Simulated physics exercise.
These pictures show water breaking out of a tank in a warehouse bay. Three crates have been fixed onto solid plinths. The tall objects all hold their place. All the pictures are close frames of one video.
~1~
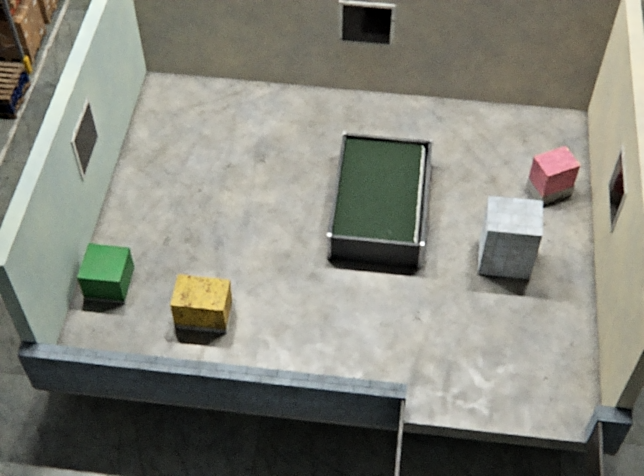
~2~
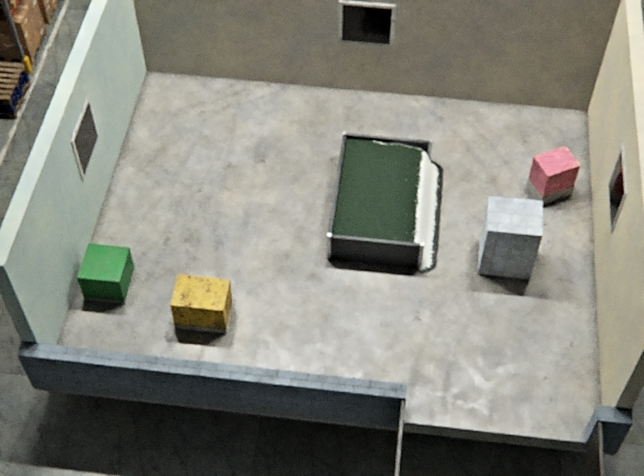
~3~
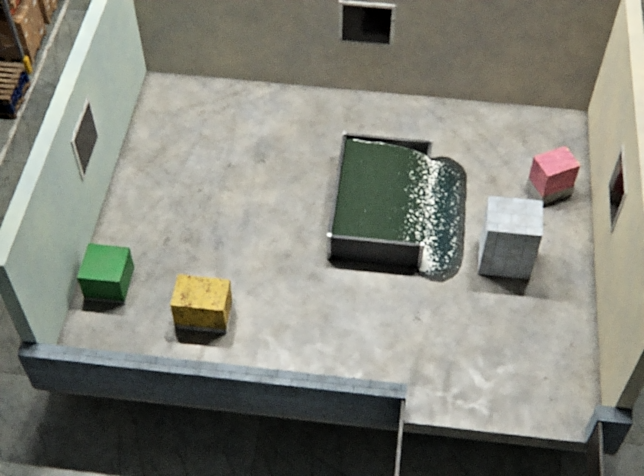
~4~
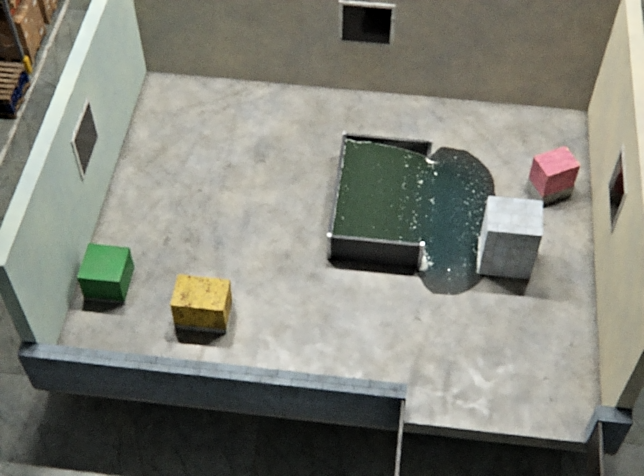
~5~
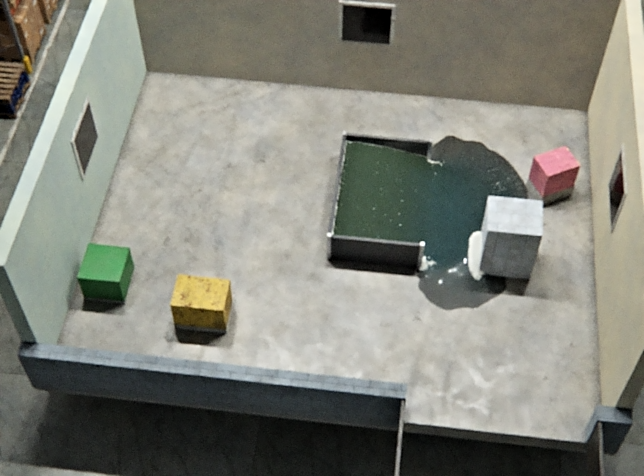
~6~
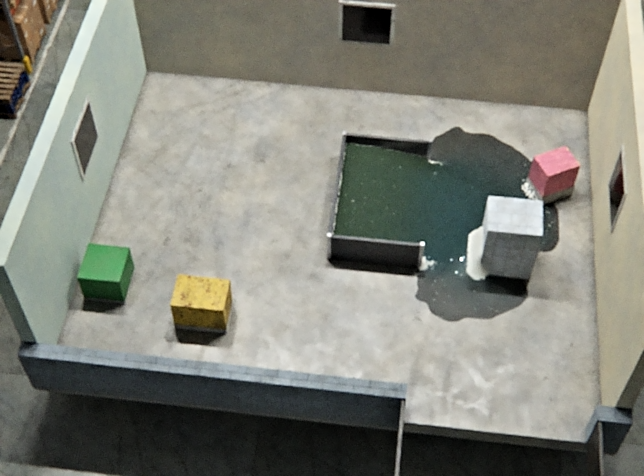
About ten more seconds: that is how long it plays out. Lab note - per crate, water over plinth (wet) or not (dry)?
In order: Pink crate: Too low. Yellow crate: High enough. Green crate: High enough.
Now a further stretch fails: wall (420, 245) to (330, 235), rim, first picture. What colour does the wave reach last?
That would be the pink-painted one, reached last.
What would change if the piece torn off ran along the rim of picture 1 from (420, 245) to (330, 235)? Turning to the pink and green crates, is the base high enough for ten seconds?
Taking them in turn, the pink one is left untouched, and the green one is swamped.
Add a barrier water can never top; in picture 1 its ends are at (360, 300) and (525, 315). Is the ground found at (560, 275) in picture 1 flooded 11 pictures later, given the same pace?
At that place: Under water.
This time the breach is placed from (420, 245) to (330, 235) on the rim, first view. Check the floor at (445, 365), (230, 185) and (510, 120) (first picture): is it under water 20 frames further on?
Those three come out soaked, moisture-free and moisture-free, one after another.
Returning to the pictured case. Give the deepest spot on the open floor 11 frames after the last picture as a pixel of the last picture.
About (580, 114).
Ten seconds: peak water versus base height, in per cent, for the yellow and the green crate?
About 10 % and 0 %.
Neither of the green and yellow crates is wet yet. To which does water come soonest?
The yellow one, I say.
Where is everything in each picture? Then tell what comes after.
Still water in the open tank at (382, 190), in the first picture.
The front is at (425, 269), out from the gap at (423, 208), in the second picture.
The front is at (443, 277), out from the gap at (423, 209), in the third picture.
Water pours out at (423, 209) and has run to (457, 287), in the fourth picture.
The front is at (494, 291), out from the gap at (423, 209), in the fifth picture.
Water pours out at (423, 210) and has run to a hidden place, in the sixth picture.
A moment on, water covers 20 % of the floor; the pink crate water round its plinth, the yellow crate not reached, the green crate not reached.
Next, water covers 30 % of the floor; the pink crate water round its plinth, the yellow crate not reached, the green crate not reached.
Then, water covers 35 % of the floor; the pink crate water round its plinth, the yellow crate not reached, the green crate not reached.
Later, water covers 50 % of the floor; the pink crate water round its plinth, the yellow crate not reached, the green crate not reached.
In the end, water covers 65 % of the floor; the pink crate was topped, the yellow crate stayed above the water, the green crate stayed above the water.
